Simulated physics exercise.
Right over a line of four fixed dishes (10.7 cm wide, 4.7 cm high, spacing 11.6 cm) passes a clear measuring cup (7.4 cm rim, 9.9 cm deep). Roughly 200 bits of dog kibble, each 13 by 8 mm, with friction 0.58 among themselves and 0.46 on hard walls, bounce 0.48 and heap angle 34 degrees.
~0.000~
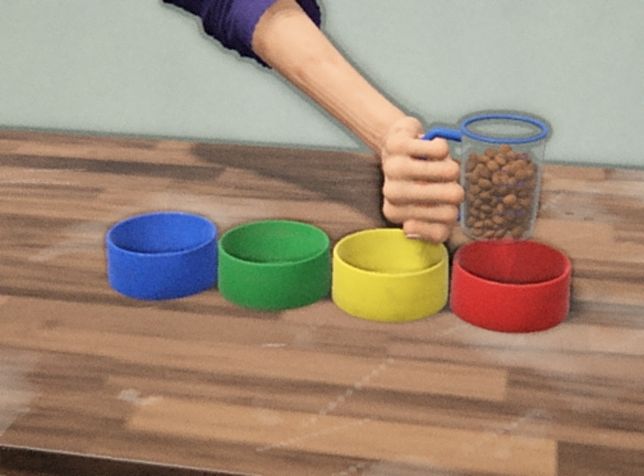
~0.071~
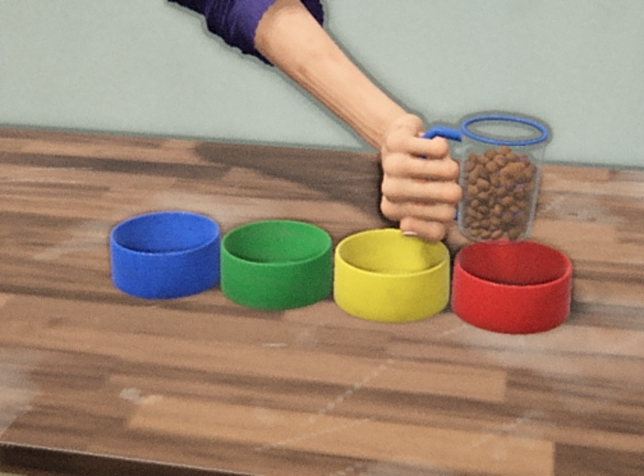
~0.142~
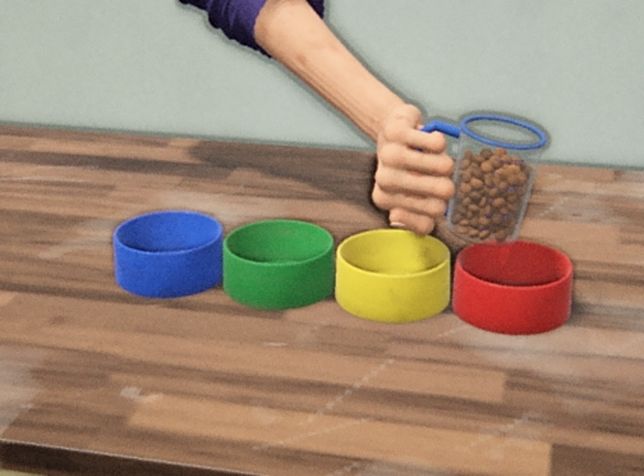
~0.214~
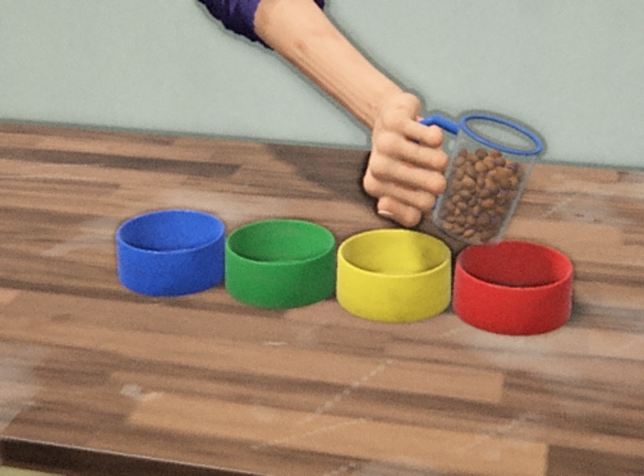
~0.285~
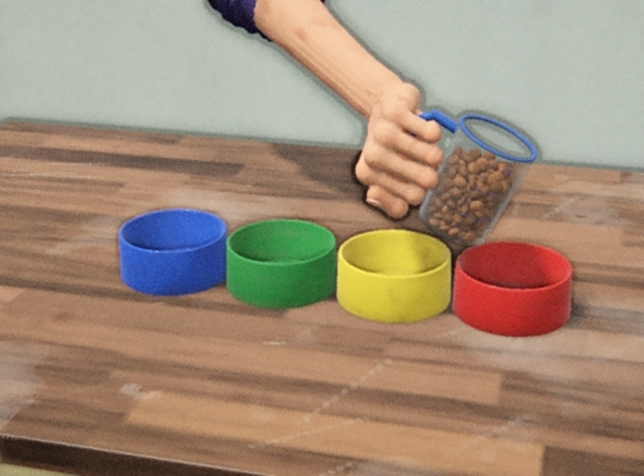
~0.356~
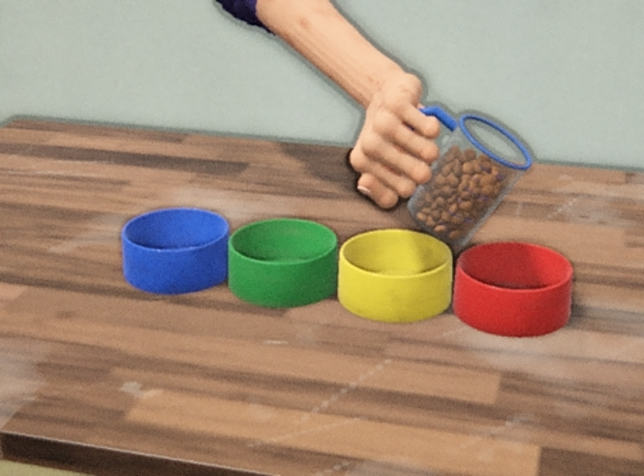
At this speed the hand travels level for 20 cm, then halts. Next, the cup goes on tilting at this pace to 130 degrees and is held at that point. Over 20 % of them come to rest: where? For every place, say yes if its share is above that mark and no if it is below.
Red: No, blue: No, green: No, yellow: Yes, counter: No.
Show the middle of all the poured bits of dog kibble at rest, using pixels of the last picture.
Centre at rest: Approx. (388, 274) px.
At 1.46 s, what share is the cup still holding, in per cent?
That would be some 20 per cent.
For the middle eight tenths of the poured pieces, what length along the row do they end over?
About 7 cm.
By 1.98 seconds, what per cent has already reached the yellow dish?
Close to 100 per cent at that point.
After 1.02 s, tilt 98 degrees; cup holds 100 %.
Then, at 1.46 s, tilt 130 degrees; cup holds 20 %, yellow 80 %.
Then, at 1.98 s, tilt 130 degrees; cup holds 0 %, yellow 100 %.
In the end, at 2.3 s, red 0 %, blue 0 %, green 0 %, yellow 100 %, counter 0 %.
